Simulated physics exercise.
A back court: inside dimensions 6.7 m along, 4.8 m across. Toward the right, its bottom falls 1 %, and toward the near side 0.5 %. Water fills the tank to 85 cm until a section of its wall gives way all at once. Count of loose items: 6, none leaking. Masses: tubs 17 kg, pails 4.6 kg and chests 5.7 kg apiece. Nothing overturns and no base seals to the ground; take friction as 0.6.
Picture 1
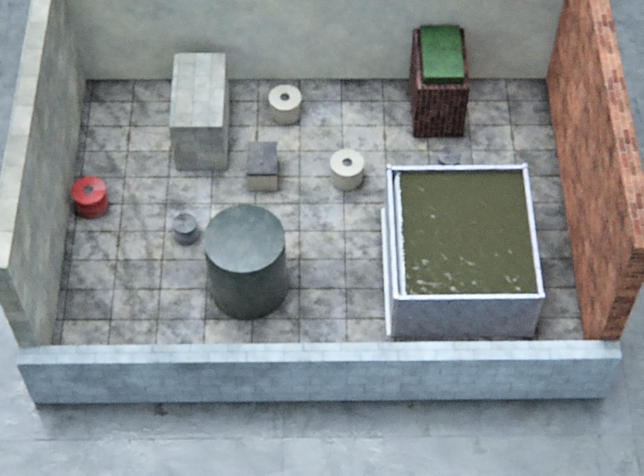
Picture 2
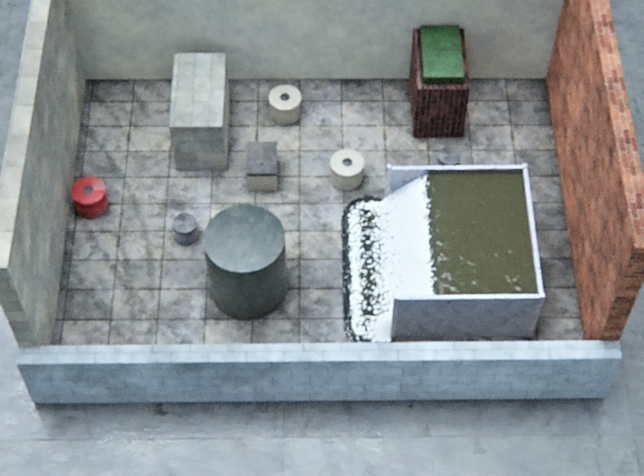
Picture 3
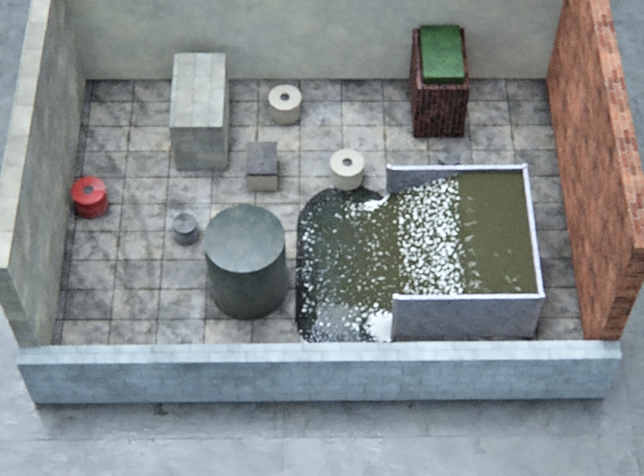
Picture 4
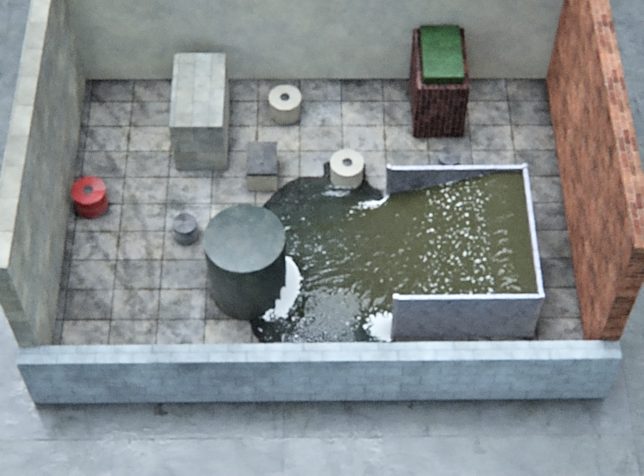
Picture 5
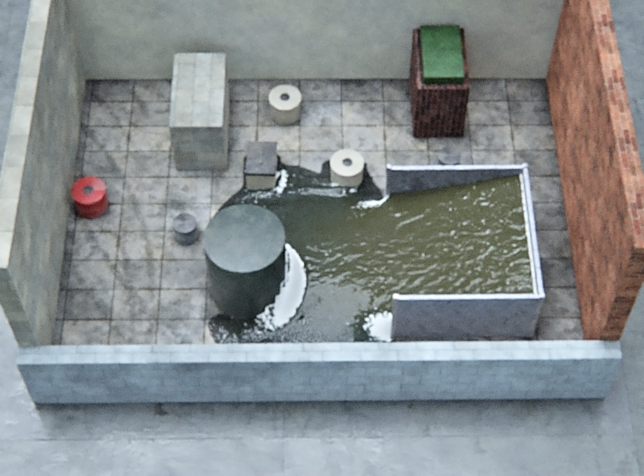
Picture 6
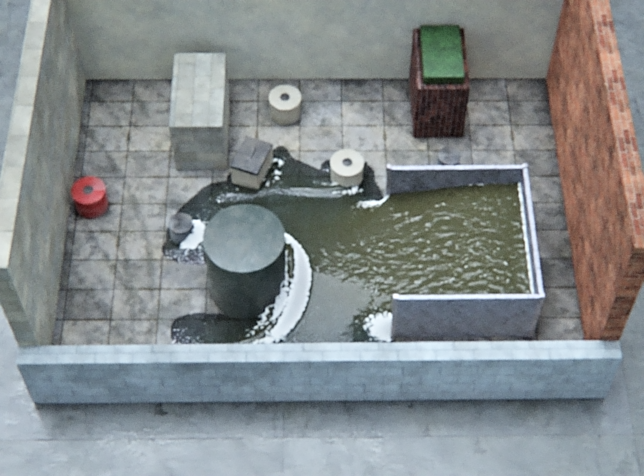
Murky water bursts from the tank's left side, spreads around the large cylinder and shifts a small box.
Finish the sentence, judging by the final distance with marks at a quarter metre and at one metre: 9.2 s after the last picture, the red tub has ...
9.2 s after the last picture, the red tub has covered a long distance.
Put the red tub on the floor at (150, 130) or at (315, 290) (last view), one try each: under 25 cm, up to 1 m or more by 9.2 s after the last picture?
I'd expect that it is pushed partway first and gets borne away second.
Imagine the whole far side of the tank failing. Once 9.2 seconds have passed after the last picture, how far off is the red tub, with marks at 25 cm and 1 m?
After that, the red tub shifts somewhat.
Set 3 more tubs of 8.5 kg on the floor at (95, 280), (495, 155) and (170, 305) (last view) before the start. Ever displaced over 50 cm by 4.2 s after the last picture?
One by one: Beyond the mark, below the mark, beyond the mark.
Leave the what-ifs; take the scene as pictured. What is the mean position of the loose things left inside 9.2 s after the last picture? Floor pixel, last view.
Somewhere near (424, 172).
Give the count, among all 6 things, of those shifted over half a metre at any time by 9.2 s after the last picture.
Count: 6.
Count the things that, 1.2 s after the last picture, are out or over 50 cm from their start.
At that time I count 2.
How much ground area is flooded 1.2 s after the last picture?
Wet area: Approx. 19 m2.
Then, 1.2 s after the last picture the red tub is near (80, 191), 0.1 m from its start, afloat; 3 afloat.
Then, 3.8 s after the last picture the red tub is near (230, 195), 1.9 m from its start, afloat; 3 afloat.
Then, 6.2 s after the last picture the red tub is near (374, 208), 3.8 m from its start, afloat; 5 afloat.
Then, 9.2 s after the last picture the red tub is near (399, 291), 4.4 m from its start, afloat; 4 afloat.
